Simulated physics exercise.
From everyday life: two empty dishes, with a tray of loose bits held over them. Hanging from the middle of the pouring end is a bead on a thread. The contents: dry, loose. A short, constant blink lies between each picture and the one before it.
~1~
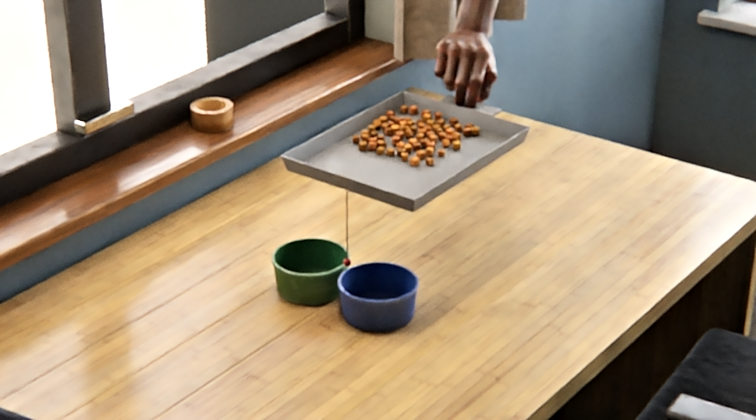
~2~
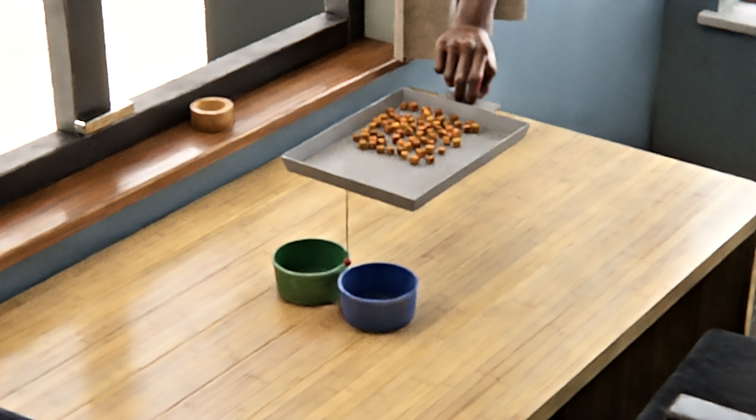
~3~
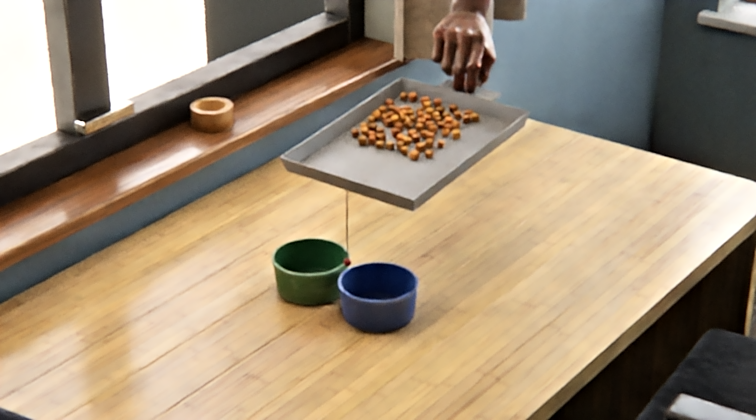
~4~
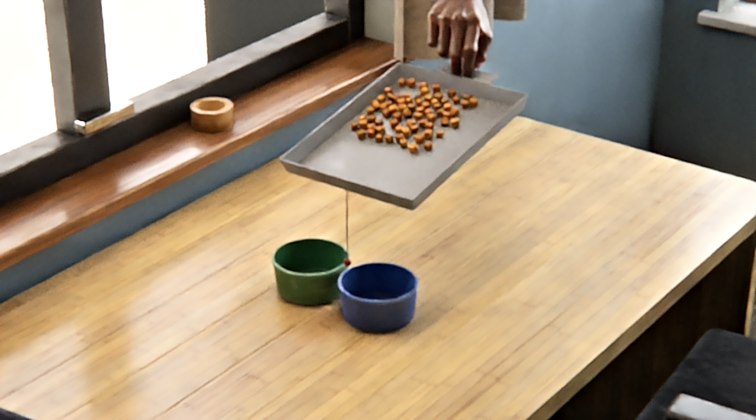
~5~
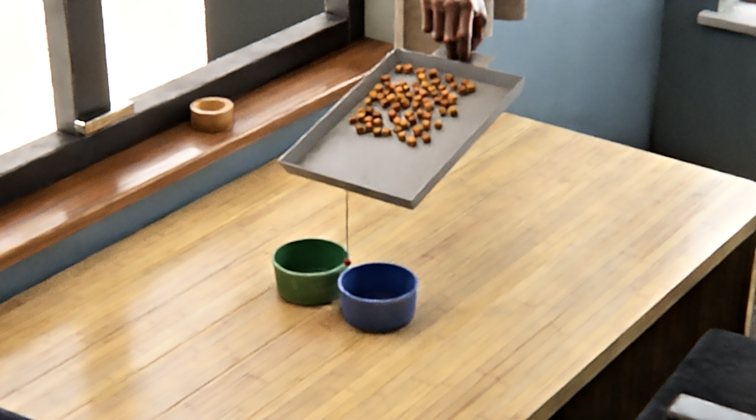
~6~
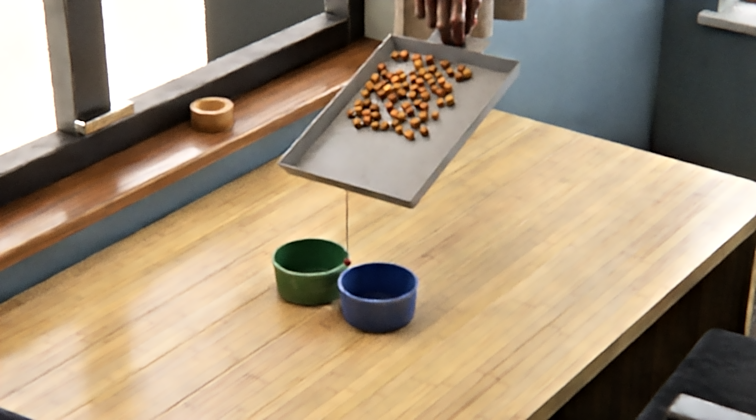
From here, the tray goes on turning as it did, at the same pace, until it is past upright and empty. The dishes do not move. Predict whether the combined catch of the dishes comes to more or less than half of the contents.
Most of what falls will come down outside the dishes.
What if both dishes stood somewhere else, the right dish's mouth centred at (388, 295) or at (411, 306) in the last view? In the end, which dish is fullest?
The first try: The left-side dish. The second: The left-side dish.
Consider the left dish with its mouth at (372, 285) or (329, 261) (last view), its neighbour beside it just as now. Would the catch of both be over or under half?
In the first position a minority, in the second a minority.
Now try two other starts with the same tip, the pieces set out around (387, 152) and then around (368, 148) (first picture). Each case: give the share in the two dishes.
It would be roughly 10 per cent for the first and roughly 20 per cent for the second.
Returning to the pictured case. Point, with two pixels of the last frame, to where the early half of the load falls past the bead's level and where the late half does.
For the early half I get (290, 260), and for the late half (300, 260).
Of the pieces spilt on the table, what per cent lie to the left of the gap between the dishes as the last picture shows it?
Some 90 %.
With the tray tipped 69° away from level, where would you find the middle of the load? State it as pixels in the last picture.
Its middle sits at about pixel (320, 175).
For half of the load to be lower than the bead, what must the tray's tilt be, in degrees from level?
Somewhere near 105°.
Just after the last frame, tray tipped steeply; the larger part on the tray; roughly a quarter in the air.
A moment on, tray tipped past a quarter turn; roughly a quarter on the tray; about a tenth in the left dish; roughly half outside both; about a tenth in the air.
Further on, tray tipped past a quarter turn; roughly a quarter in the left dish; the larger part outside both.
When it is over, tray tipped past a quarter turn; not one in the right dish; roughly a quarter in the left dish; the larger part outside both.
